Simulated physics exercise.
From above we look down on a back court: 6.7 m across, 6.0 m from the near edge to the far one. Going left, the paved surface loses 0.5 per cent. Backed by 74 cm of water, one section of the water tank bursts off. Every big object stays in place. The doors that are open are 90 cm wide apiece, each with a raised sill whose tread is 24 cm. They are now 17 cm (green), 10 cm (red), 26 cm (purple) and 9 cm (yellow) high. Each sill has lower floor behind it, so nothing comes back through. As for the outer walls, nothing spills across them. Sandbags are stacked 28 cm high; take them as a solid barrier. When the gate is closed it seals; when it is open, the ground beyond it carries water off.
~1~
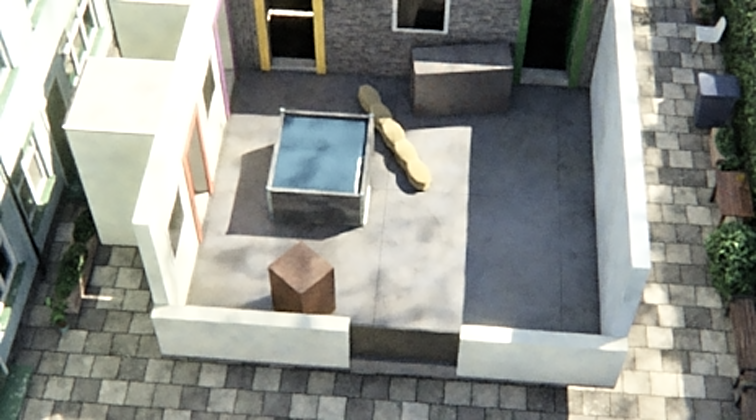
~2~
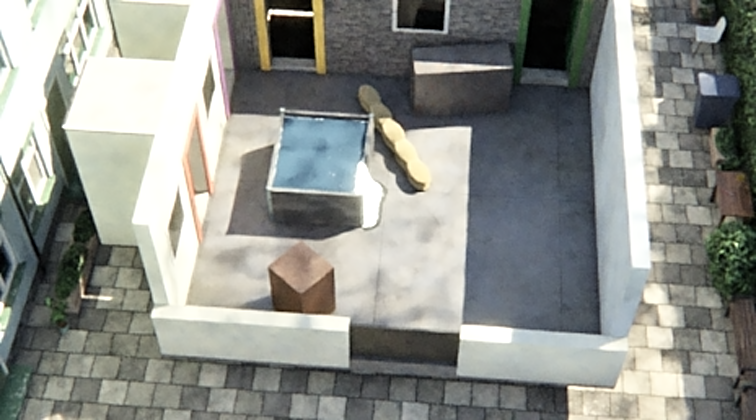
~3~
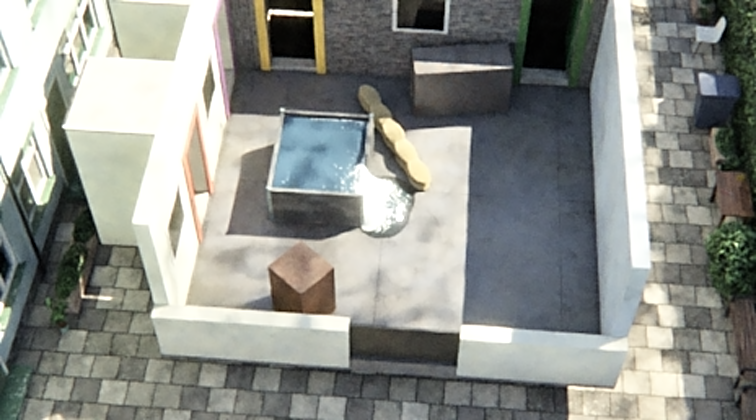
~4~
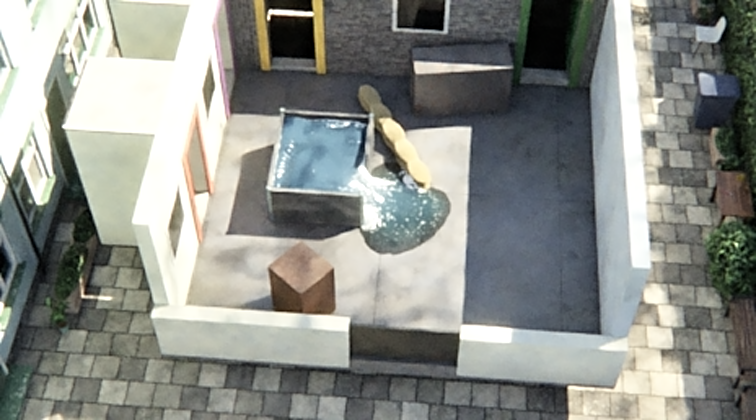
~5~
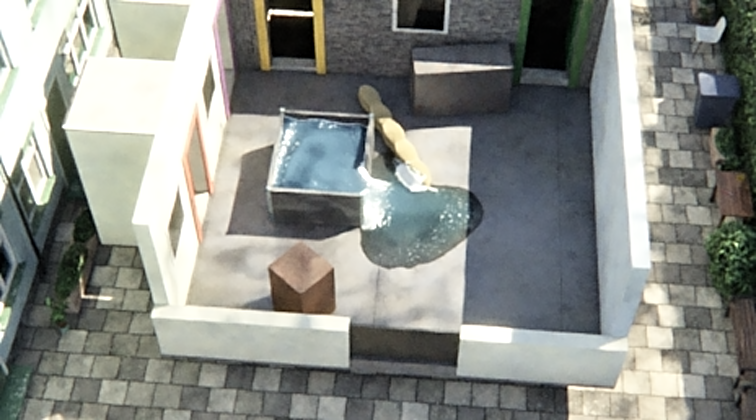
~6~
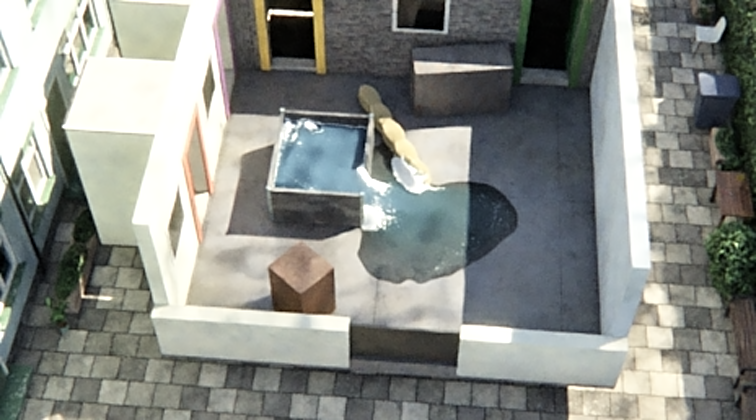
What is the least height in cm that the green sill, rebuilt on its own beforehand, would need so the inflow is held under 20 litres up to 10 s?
Around 9 cm would be enough.
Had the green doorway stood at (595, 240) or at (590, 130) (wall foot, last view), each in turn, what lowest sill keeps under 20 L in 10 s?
Roughly 18 and 7.0 cm.
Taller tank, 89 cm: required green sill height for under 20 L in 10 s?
The step needs to be some 12.0 cm.
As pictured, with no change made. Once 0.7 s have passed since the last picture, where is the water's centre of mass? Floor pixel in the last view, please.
Roughly (377, 201).
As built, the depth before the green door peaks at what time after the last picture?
That happens close to 6.0 s on the clock.
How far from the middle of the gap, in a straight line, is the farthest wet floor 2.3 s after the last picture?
5.0 m.
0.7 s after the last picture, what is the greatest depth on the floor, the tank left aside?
Around 32 centimetres.
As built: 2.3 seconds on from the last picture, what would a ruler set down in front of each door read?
Depth (cm): Green 2 / red 0 / purple 0 / yellow 1.
Then, 0.7 s after the last picture water covers 30 % of the floor, deepest (32 cm) near (374, 212); it has not reached the green door.
Then, 2.3 s after the last picture water covers 45 % of the floor, deepest (28 cm) near (601, 353); it has not reached the green door.
Then, 9.3 s after the last picture water covers 90 % of the floor, deepest (10 cm) near (522, 99); 10 cm at the green door, 0 litres in over its 17 cm sill.
At the green door as built, the water peaked near 13 cm, 6.1 s after the last picture.
With a sill of 8 cm, 36 litres would have come in within the 10 s; with 10.5 cm, 8 litres. So under 20 litres takes about 9 cm.
